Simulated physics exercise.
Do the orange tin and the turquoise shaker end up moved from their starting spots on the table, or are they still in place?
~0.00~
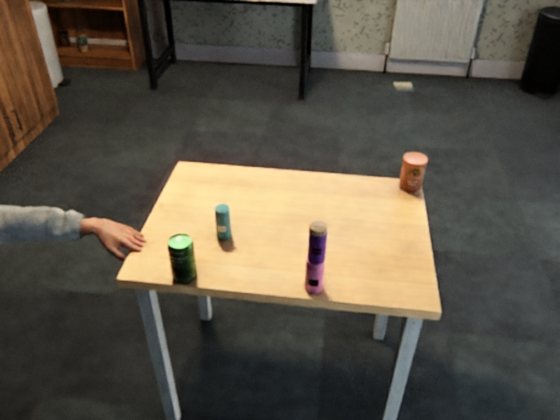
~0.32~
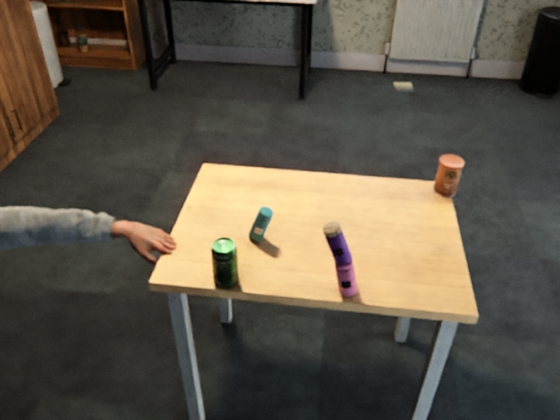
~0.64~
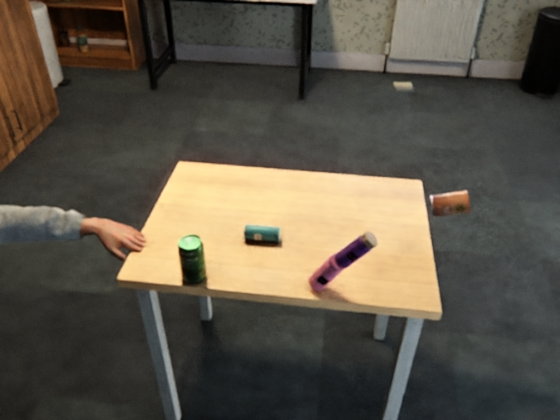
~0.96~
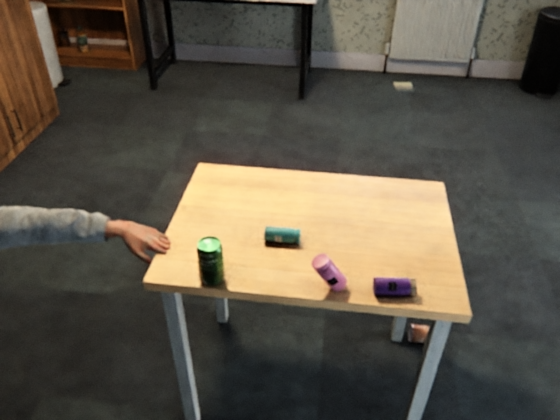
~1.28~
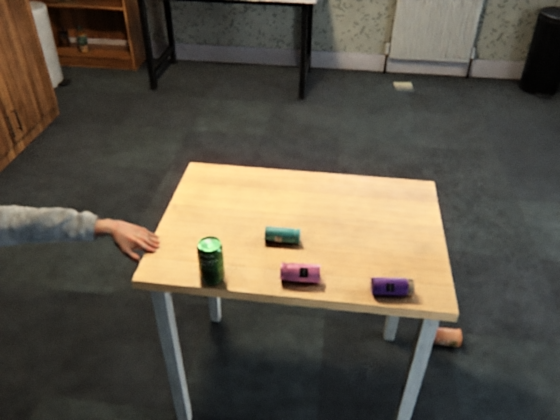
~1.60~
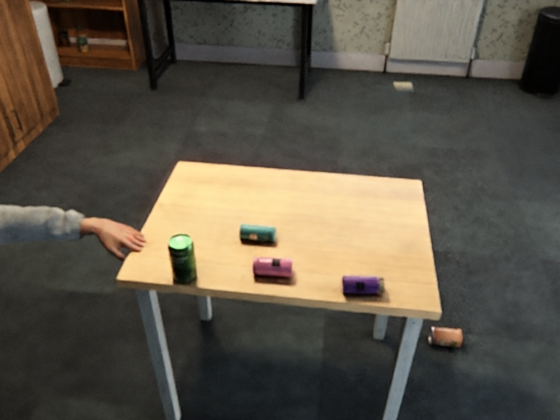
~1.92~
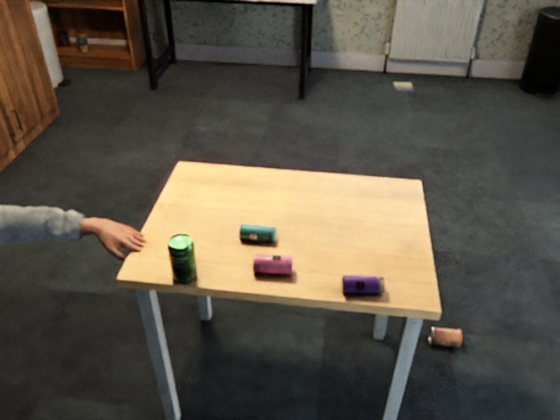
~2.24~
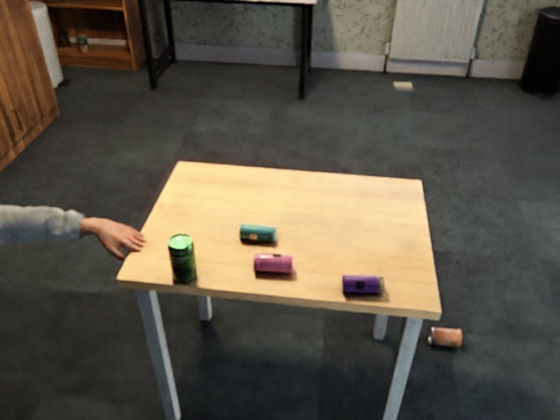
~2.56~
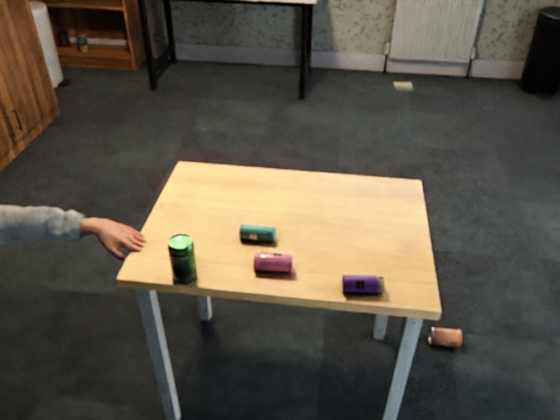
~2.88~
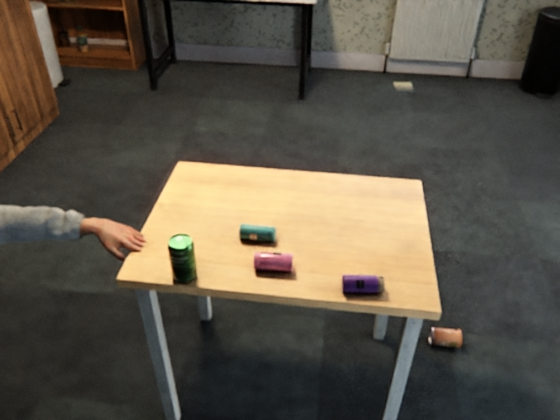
Both end up moved from their starting spots. The orange tin falls off the right side onto the floor, and the turquoise shaker topples and lies on its side on the table, away from where it stood.
